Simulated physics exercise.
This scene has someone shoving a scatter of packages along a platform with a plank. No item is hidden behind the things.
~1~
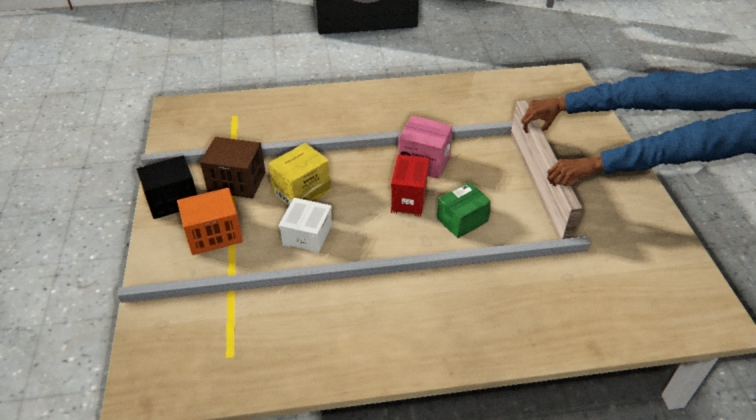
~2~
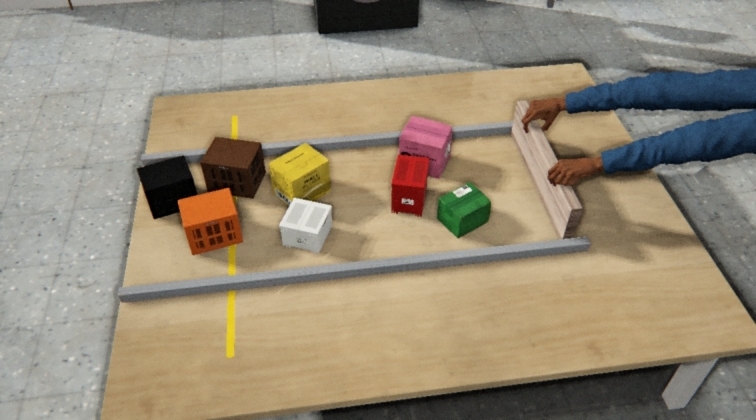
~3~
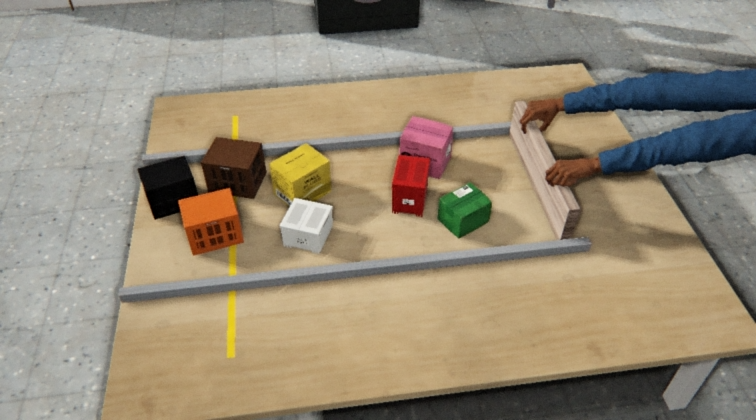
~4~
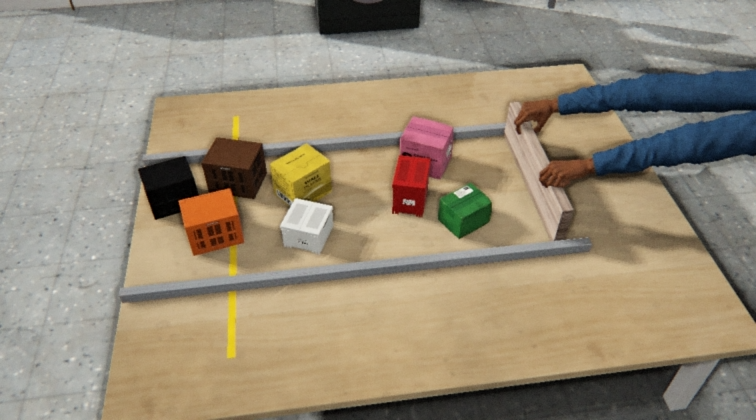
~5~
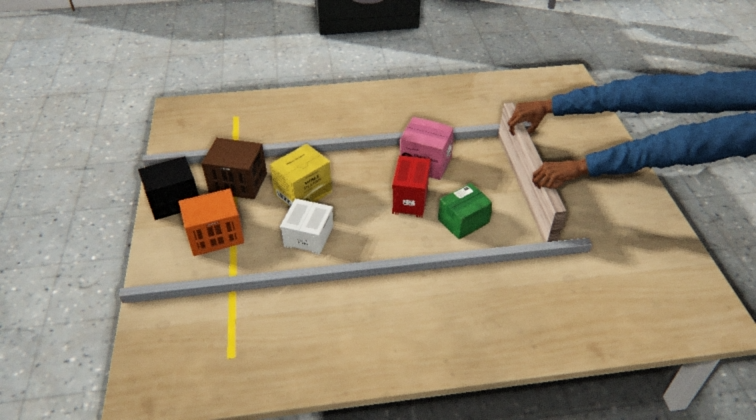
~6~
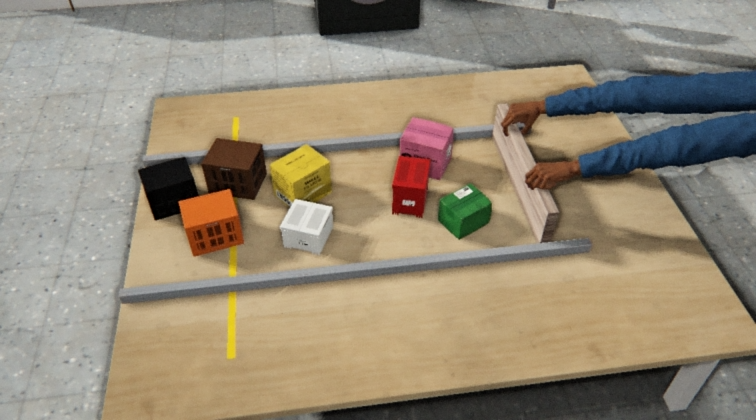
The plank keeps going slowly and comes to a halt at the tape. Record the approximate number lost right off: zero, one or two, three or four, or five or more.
I expect only one or two to drop off the edge.
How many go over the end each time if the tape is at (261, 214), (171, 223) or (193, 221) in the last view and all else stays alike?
Try by try, 0, 5 and 5.
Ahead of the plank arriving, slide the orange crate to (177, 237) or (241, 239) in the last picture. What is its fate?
At the first spot it tips off, and at the second it tips off.
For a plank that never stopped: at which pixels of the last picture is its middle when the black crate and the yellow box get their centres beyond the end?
The middle is at (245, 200) when it's the black crate, and at (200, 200) when it's the yellow box.
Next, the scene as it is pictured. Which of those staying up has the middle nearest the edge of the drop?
It's the brown crate that ends nearest.
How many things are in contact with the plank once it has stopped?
3 are in contact with it.
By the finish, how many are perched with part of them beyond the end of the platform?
That adds up to 1.
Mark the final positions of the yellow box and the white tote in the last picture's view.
About (166, 206), and the other about (167, 248).
Soon after, none off yet; black crate at rest near (170, 188); orange crate at rest near (212, 223); brown crate at rest near (235, 169).
After that, none off yet; black crate displaced a little near (162, 190); orange crate displaced about its own width near (177, 231); brown crate displaced a little near (208, 168).
In the end, the number that fall off is one or two; gone, orange crate and black crate.
